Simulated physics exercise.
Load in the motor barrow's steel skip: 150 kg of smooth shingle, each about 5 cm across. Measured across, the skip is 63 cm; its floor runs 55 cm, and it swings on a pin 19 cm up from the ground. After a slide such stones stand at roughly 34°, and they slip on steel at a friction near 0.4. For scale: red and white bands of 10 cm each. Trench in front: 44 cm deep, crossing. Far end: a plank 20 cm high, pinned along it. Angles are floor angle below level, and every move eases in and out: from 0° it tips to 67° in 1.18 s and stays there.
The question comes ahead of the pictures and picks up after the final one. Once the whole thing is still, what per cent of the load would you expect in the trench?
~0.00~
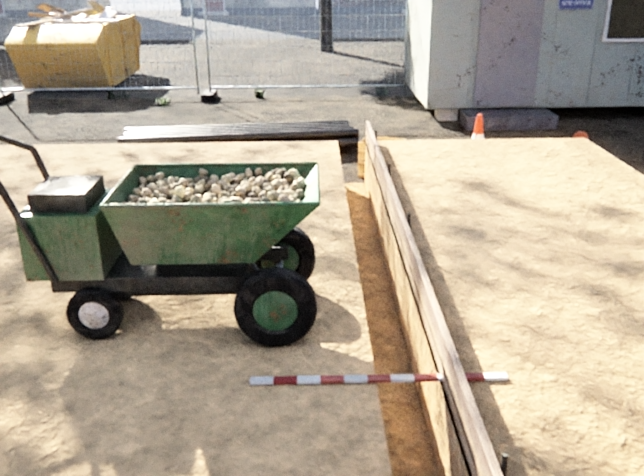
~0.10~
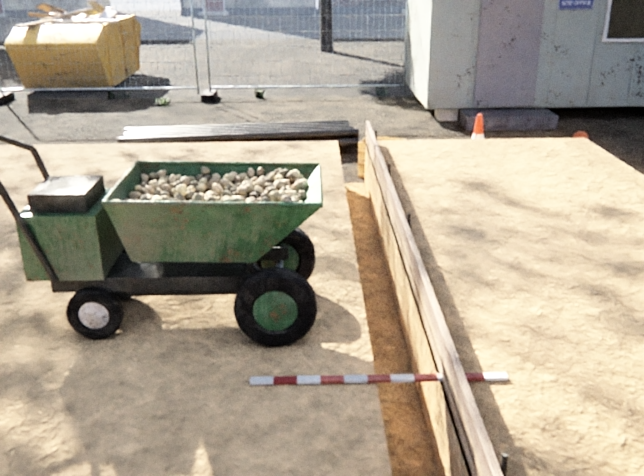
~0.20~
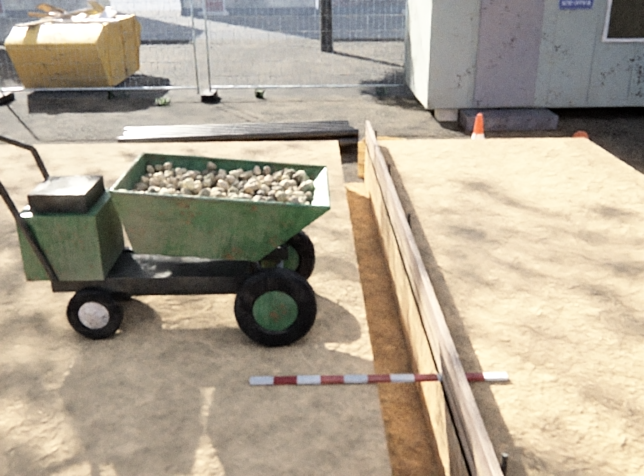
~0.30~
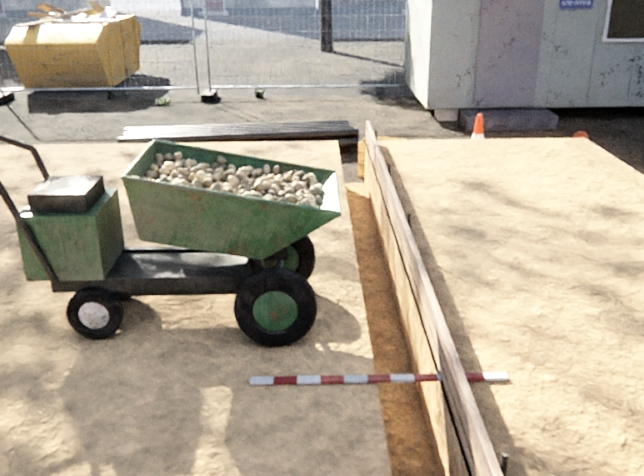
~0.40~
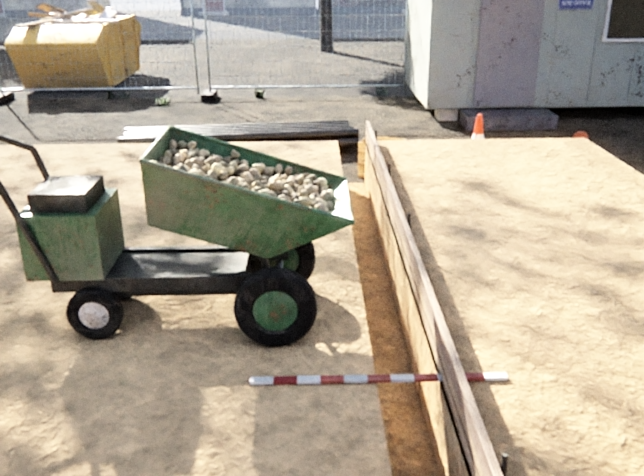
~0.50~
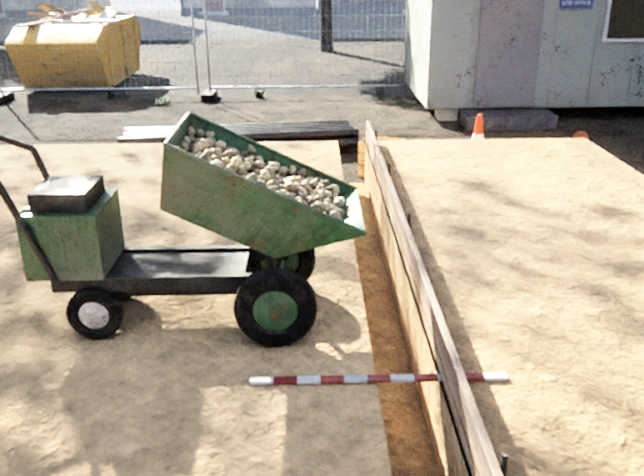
I would expect about 69 per cent.
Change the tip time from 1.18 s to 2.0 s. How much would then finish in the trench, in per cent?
About 70 percent, I'd say.
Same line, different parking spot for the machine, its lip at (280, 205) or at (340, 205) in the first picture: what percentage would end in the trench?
Around 100% for the first place and 30% for the second.
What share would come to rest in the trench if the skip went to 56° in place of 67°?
About 65 per cent would end up in the trench.
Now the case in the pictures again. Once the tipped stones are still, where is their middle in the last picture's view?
Somewhere around (404, 363) in the last picture.
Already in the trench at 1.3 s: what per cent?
Around 30 per cent of it.
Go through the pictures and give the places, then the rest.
In the first picture, the skip is at 0°, its lip at (320, 204); the top of the load is at (270, 180).
In the second picture, lip at (322, 205), floor tilted 1°, highest stones at (235, 179); the stones move at 0.2 m/s on average.
In the third picture, the skip is at 5°, its lip at (330, 208); the top of the load is at (173, 174); the stones move at 0.4 m/s on average.
In the fourth picture, lip at (341, 214), floor tilted 11°, highest stones at (170, 164); the stones move at 0.6 m/s on average.
In the fifth picture, lip at (354, 223), floor tilted 18°, highest stones at (178, 151); the stones move at 0.7 m/s on average.
In the sixth picture, lip at (366, 234), floor tilted 26°, highest stones at (194, 139); the stones move at 0.8 m/s on average.
After 0.9 s the floor is at 56°; 100 % in the skip; the foremost stones are at (392, 260).
After 1.3 s the floor is at 67°; 58 % in the skip, 28 % in the trench, 15 % past the trench; the foremost stones are at (485, 290).
After 1.6 s the floor is at 67°; 18 % in the skip, 52 % in the trench, 31 % past the trench; the foremost stones are at (580, 311).
After 3.6 s the floor is at 67°; 0 % in the skip, 69 % in the trench, 31 % past the trench; the foremost stones are past the picture's edge.
